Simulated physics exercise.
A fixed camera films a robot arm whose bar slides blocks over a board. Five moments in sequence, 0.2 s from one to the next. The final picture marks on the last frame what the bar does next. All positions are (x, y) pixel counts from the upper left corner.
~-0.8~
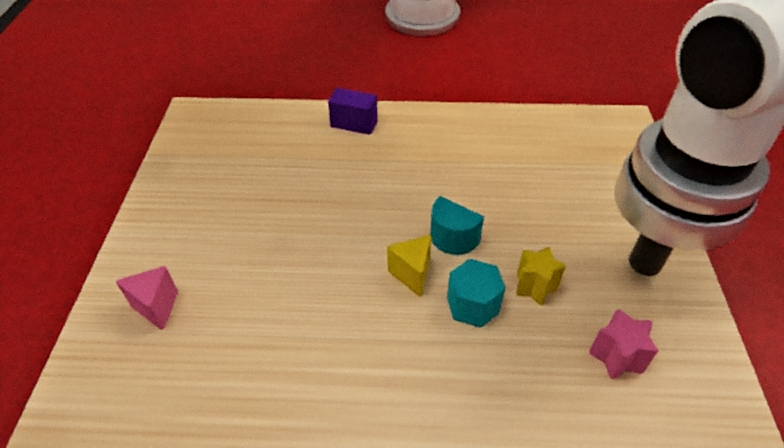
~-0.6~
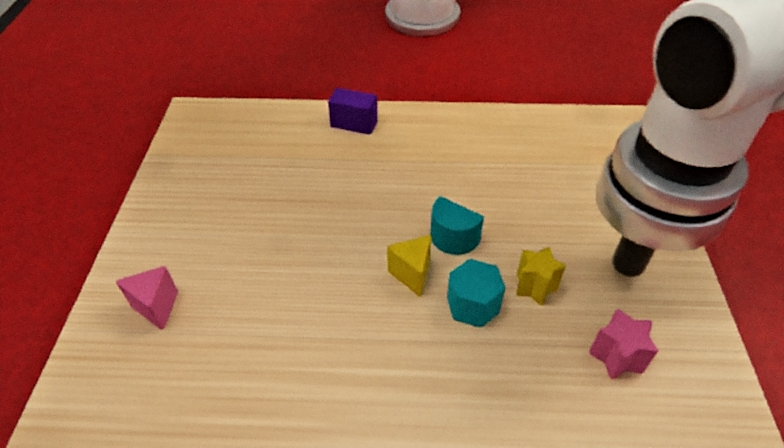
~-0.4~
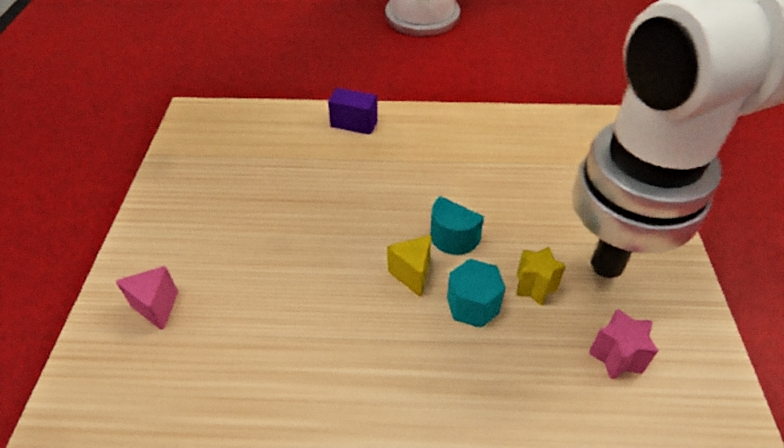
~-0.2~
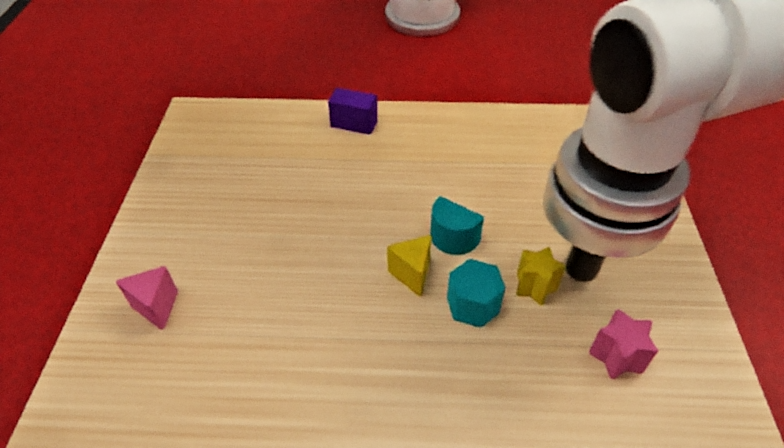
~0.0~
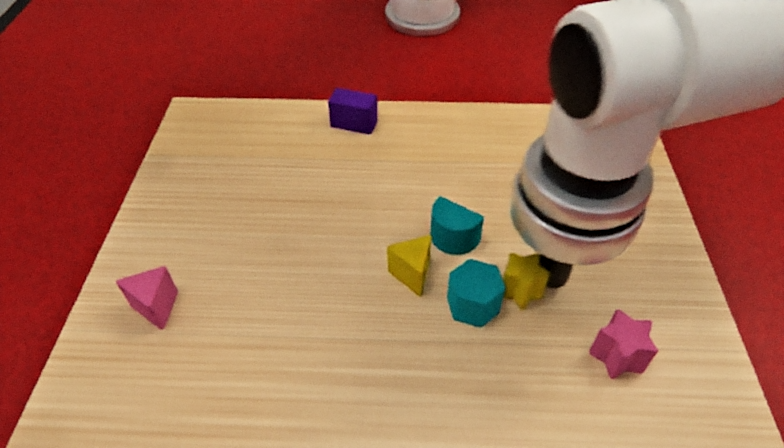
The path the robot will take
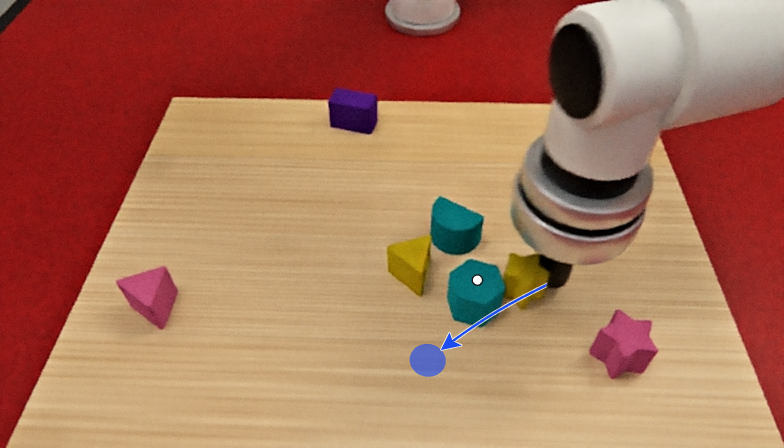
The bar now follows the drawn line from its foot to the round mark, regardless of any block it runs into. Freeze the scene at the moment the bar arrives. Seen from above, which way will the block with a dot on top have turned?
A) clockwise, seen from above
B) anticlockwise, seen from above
Option B.
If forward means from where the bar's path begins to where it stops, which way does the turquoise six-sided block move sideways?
Over to the right.
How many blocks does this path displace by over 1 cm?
It looks like two blocks will be pushed more than about 1 cm.
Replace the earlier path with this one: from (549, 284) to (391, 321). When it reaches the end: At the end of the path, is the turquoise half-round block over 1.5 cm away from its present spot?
Going by the path, no.
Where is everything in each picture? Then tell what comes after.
In the first frame, bar's lower end (645, 263); yellow triangular piece (413, 250); turquoise six-sided block (477, 280); yellow star block (542, 262); pink star block (631, 333).
In the second frame, bar (628, 264); blocks still.
In the third frame, bar (607, 266); blocks still.
In the fourth frame, bar (581, 269); blocks still.
In the fifth frame, bar (552, 275); yellow triangular piece (413, 250); turquoise six-sided block (477, 280); yellow star block (527, 267); pink star block (631, 333).
Drawn move, from (549, 284) by way of (508, 305) and (468, 330) to (428, 360); the dot is on the turquoise six-sided block.
What follows on the original path. One third of the way, bar (509, 297); turquoise six-sided block (432, 292); yellow star block (480, 283), turned 15° clockwise.
Two thirds of the way, bar (469, 322); yellow triangular piece (409, 249), turned 25° clockwise; turquoise six-sided block (397, 293), turned 25° anticlockwise; yellow star block (443, 288), turned 55° clockwise.
At the end, bar (428, 352); yellow triangular piece (409, 249), turned 25° clockwise; turquoise six-sided block (386, 290), turned 30° anticlockwise; yellow star block (436, 294), turned 90° clockwise; pink star block still.
